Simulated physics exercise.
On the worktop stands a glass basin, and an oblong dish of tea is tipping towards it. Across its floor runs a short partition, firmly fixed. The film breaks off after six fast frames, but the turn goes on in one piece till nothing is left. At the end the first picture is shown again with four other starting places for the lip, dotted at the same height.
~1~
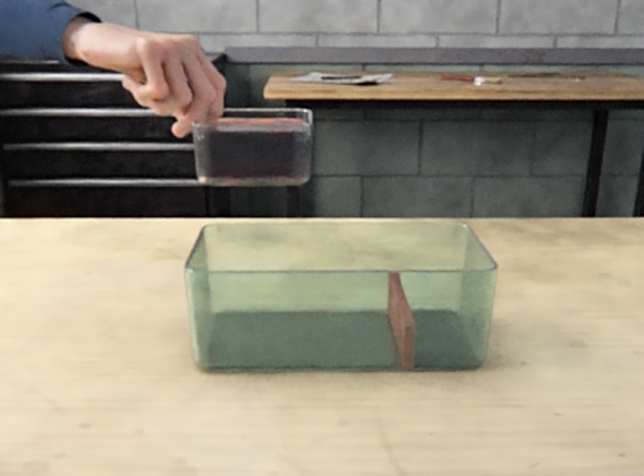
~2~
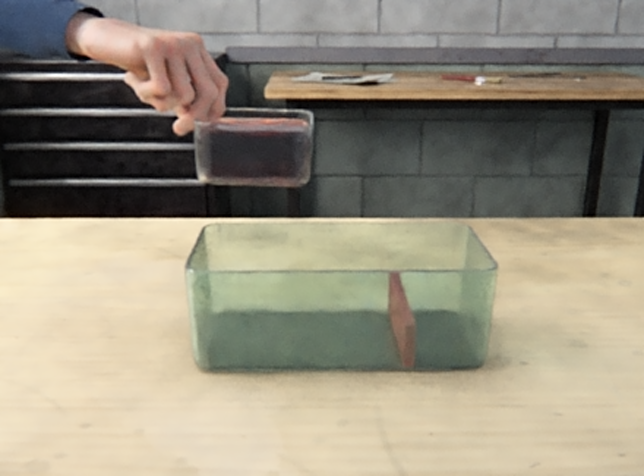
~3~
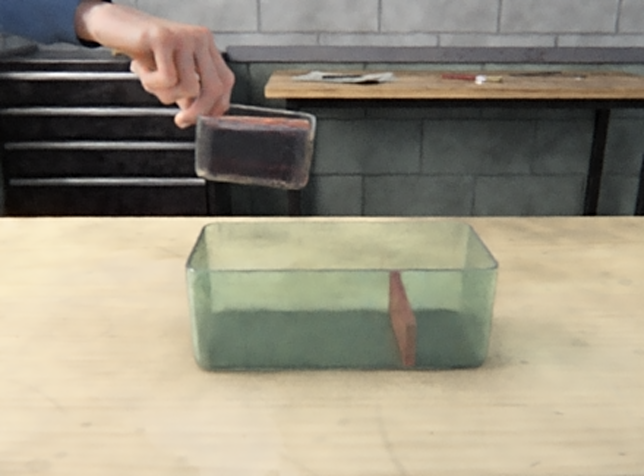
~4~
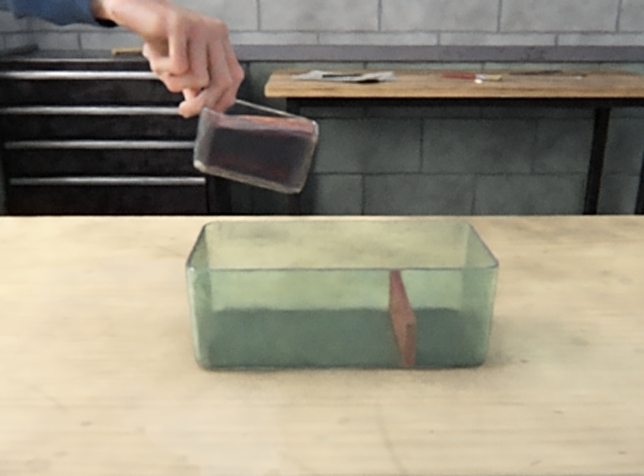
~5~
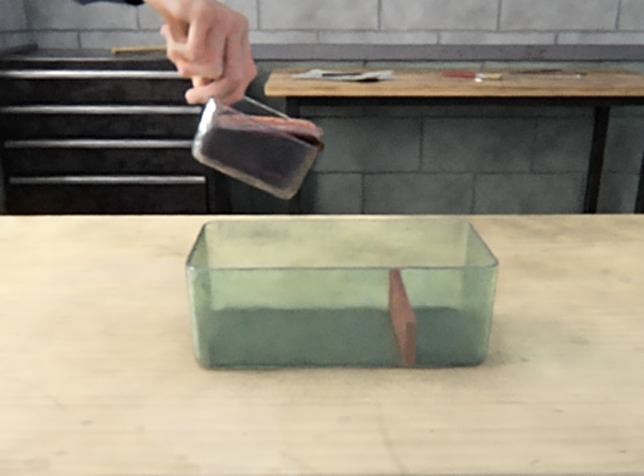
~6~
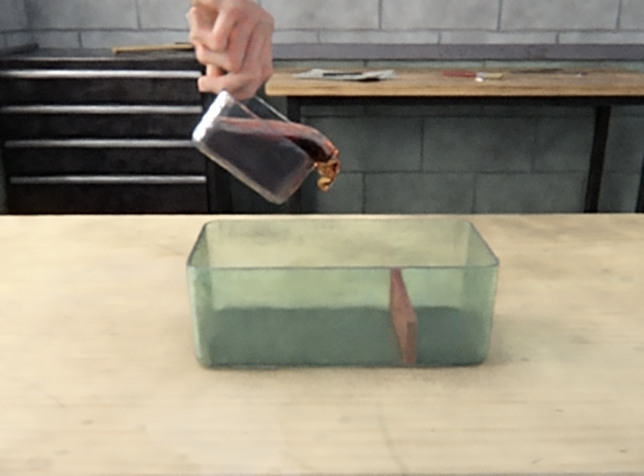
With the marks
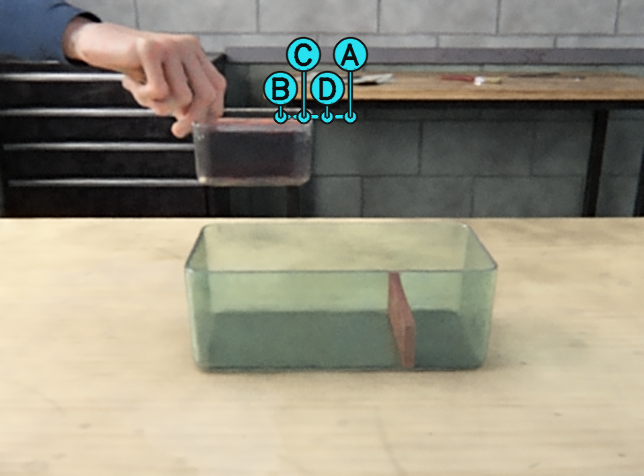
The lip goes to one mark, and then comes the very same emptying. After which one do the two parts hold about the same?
Use spot A.
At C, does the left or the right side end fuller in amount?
The left one.
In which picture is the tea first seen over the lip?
Picture 5.
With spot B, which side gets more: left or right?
More ends on the left.
On the marked copy, A at (350, 116); B at (280, 116); C at (303, 116); D at (327, 116).
Choosing A, about 51 % ends left of the wall and 48 % right of it.
Choosing B, about 96 % ends left of the wall and 3 % right of it.
Choosing C, about 95 % ends left of the wall and 4 % right of it.
Choosing D, about 89 % ends left of the wall and 10 % right of it.
